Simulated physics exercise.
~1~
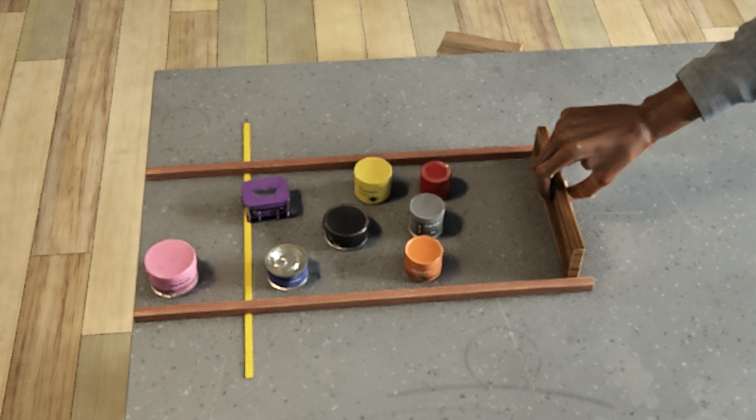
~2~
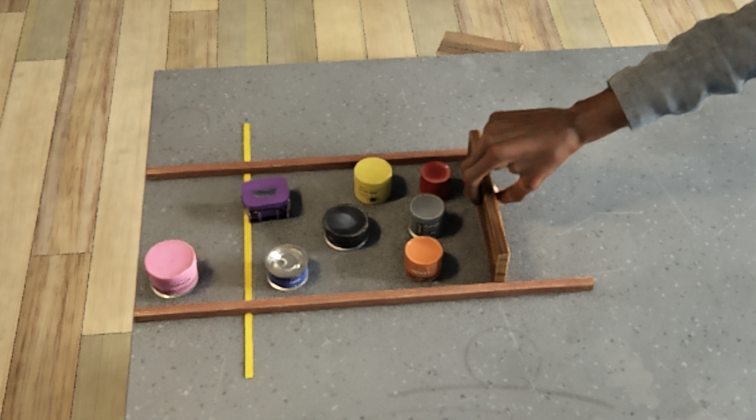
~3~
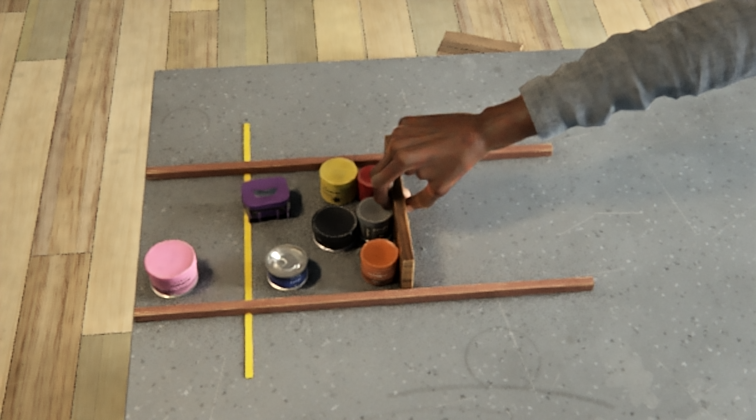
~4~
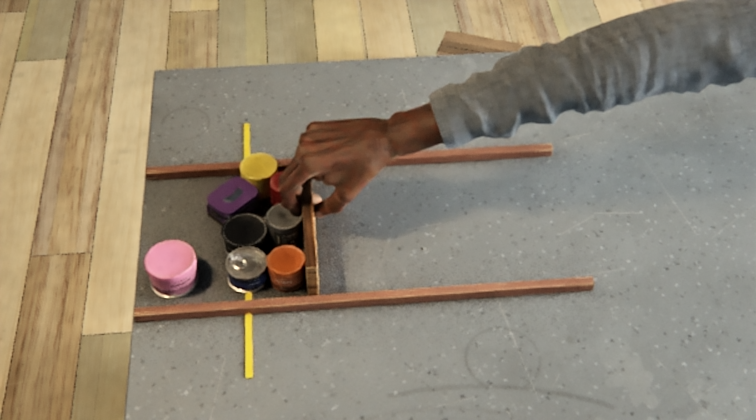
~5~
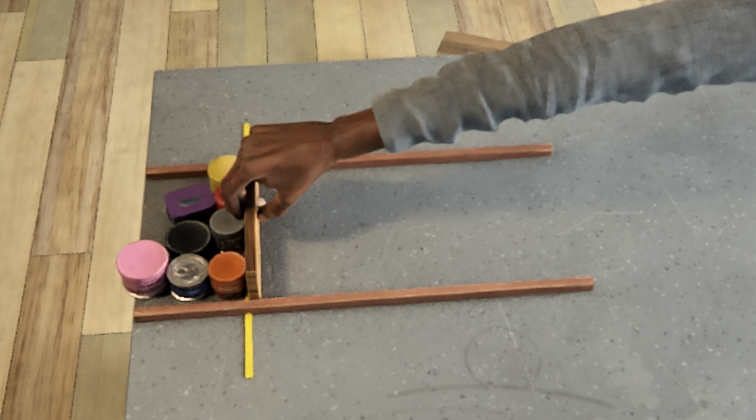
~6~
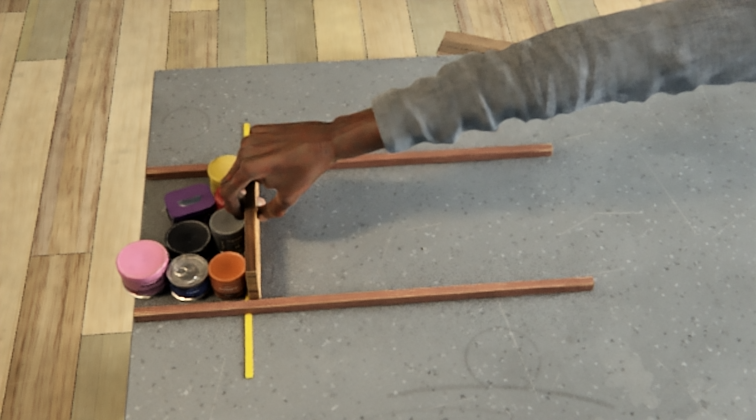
Hand sliding a wooden board left between two rails, bunching colourful pots and a purple case together, then stopping at yellow tape.
